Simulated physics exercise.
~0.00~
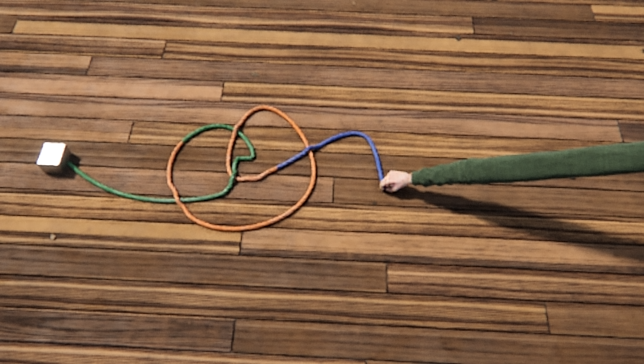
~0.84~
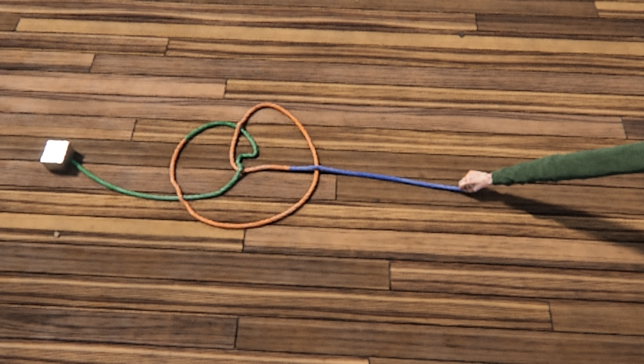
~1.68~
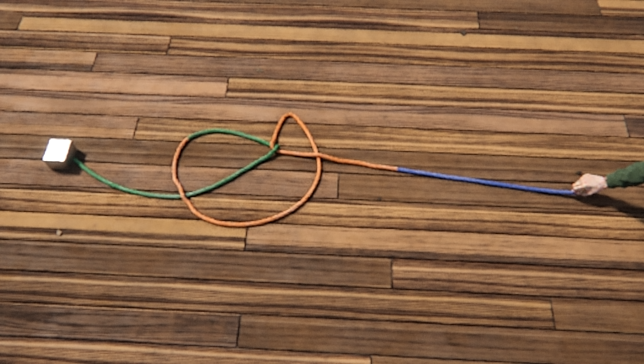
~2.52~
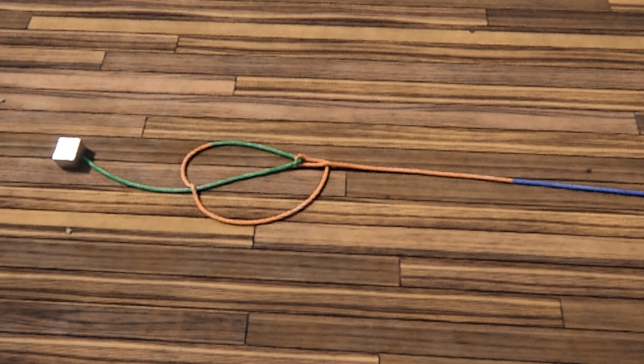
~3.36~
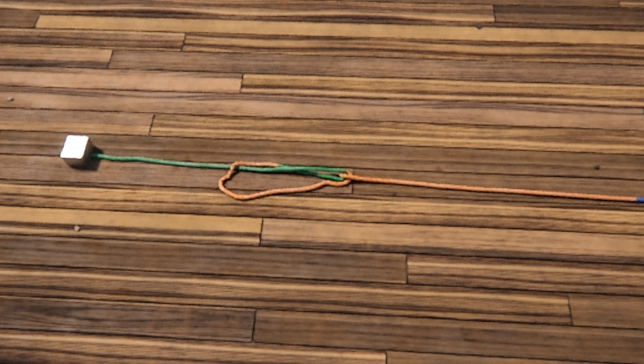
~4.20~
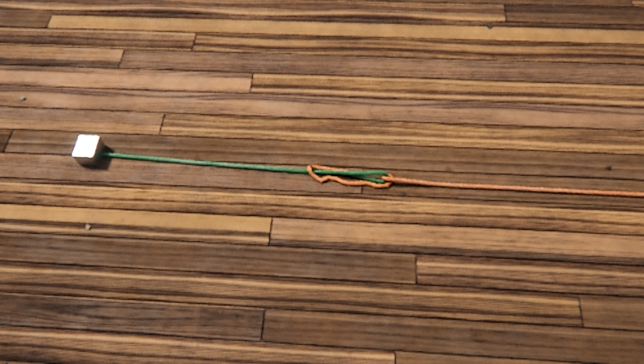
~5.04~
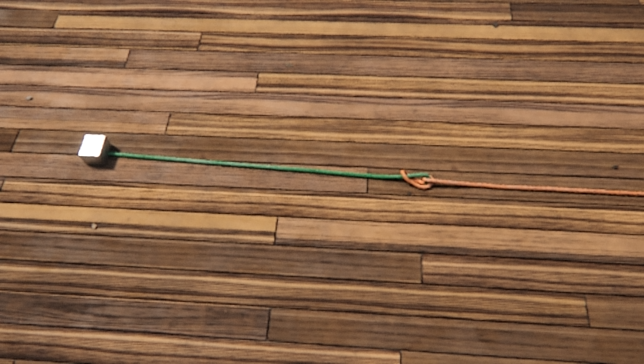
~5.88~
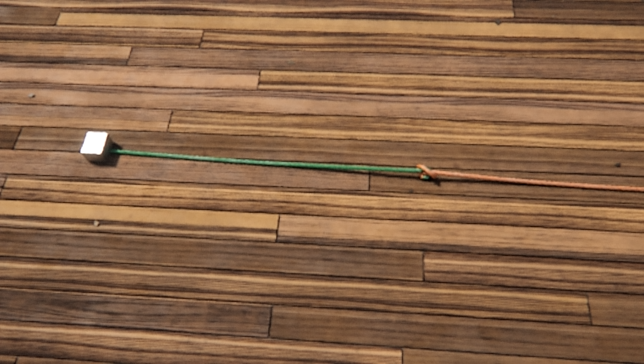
A rope coloured green, orange and blue lies in crossing loops on a brown wooden plank floor, seen from above at an angle. Its green end is fixed to a small white block at the left, while a hand in a green sleeve holds the blue end at the right. The hand pulls that end rightward, straightening the blue part, and moves out of view. The upper loop shrinks, then the large orange and green loop flattens and narrows as it slides right. Finally it cinches into a small, tight knot where green meets orange, leaving the rope almost straight.
